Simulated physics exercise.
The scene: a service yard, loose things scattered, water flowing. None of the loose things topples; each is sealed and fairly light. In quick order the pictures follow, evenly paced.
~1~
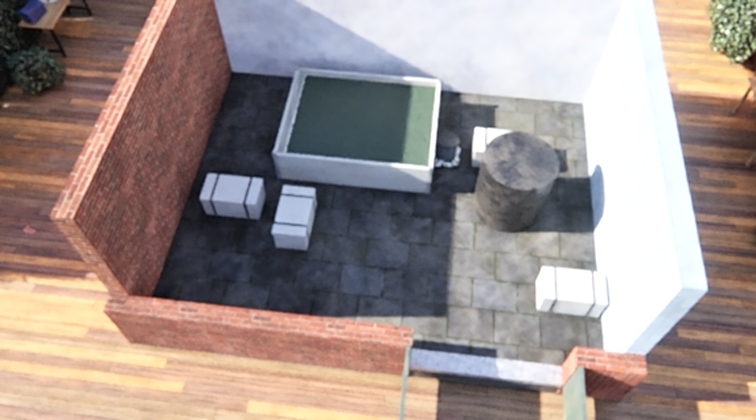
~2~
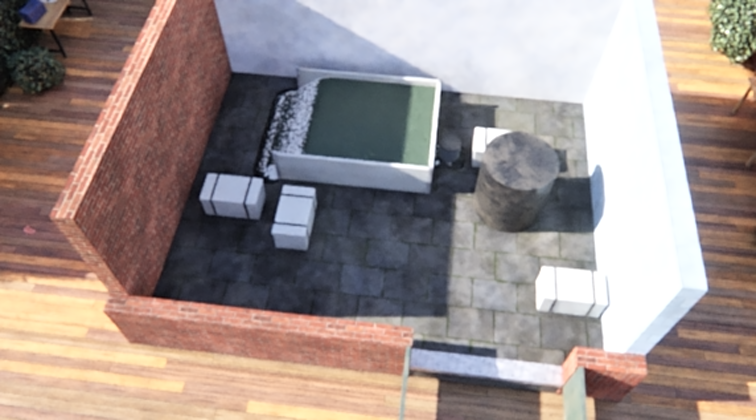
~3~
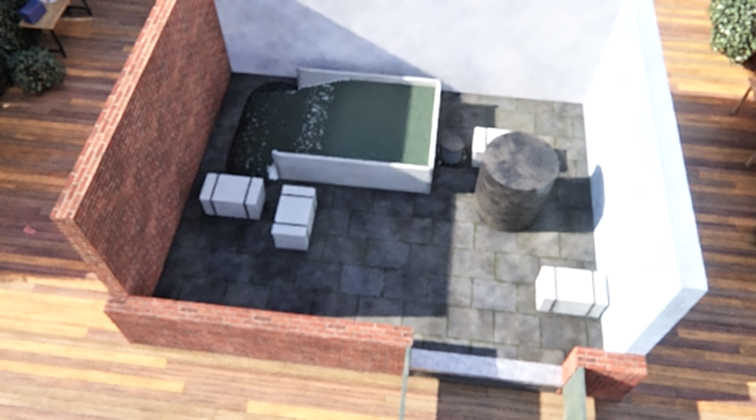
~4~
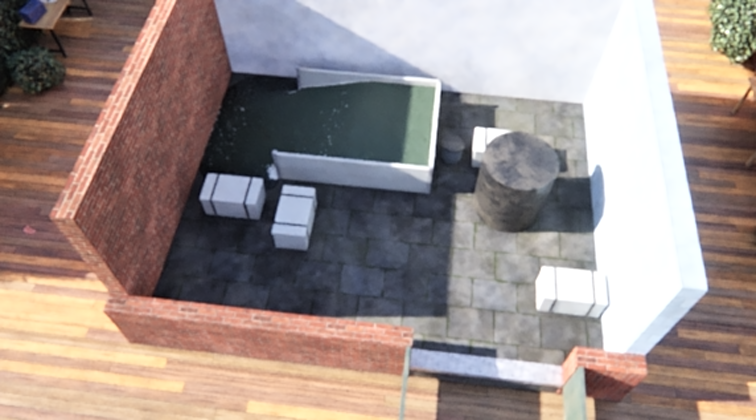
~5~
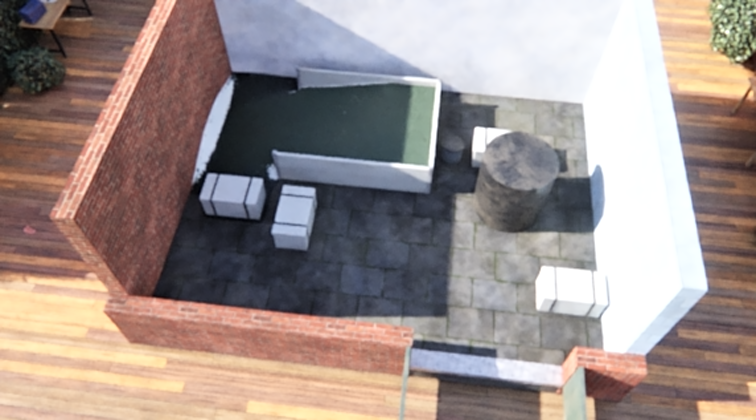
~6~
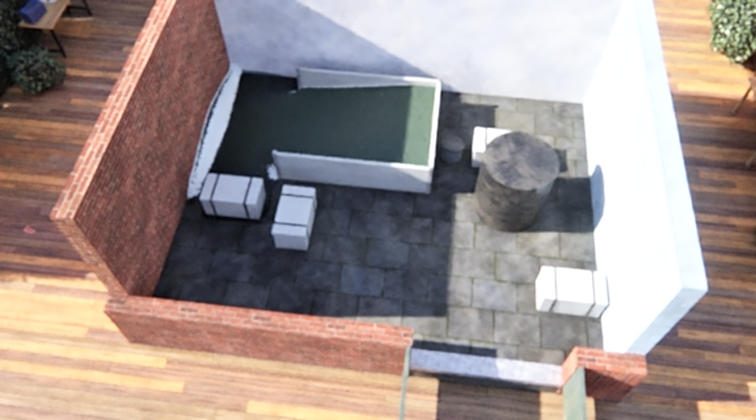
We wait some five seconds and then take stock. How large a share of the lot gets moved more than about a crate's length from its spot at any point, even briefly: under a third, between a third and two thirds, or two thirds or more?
Under a third.
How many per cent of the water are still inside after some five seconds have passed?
100 %.
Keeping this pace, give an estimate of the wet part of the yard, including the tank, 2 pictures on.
I'd estimate around 25 percent.
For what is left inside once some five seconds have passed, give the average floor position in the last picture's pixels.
Their average sits at about pixel (434, 216).
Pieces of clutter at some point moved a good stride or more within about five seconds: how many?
Total: 1.
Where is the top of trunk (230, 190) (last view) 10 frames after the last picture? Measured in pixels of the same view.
Close to (257, 221).
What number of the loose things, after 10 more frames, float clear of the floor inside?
Count: 0.
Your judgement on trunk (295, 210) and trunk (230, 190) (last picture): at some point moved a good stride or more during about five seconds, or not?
First: Falls short; second: Goes past it.
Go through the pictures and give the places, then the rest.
The first picture shows a pail at (448, 140) rests on the ground; a trunk at (502, 142) rests on the ground; 0 of 5 have shifted.
The second picture shows a pail at (451, 143), on the bottom, close to its start; a trunk at (502, 142) rests on the ground; 0 of 5 have shifted.
The third picture shows a pail at (453, 144) rests on the ground, close to its start; a trunk at (502, 142) rests on the ground; 1 of 5 have shifted.
The fourth picture shows a pail at (453, 144), on the bottom, close to its start; a trunk at (502, 142), on the bottom; 1 of 5 have shifted.
The fifth picture shows a pail at (453, 144), on the bottom, close to its start; a trunk at (502, 142) rests on the ground; 1 of 5 have shifted.
The sixth picture shows a pail at (453, 144), on the bottom, close to its start; a trunk at (502, 142) rests on the ground; 1 of 5 have shifted.
A moment on, 0 of 5 are well off their spots; 0 afloat.
Next, 1 of 5 are well off their spots; 0 afloat.
Later, 1 of 5 are well off their spots; 0 afloat.
In the end, 1 of 5 are well off their spots, and 1 have been at some point; 0 afloat.
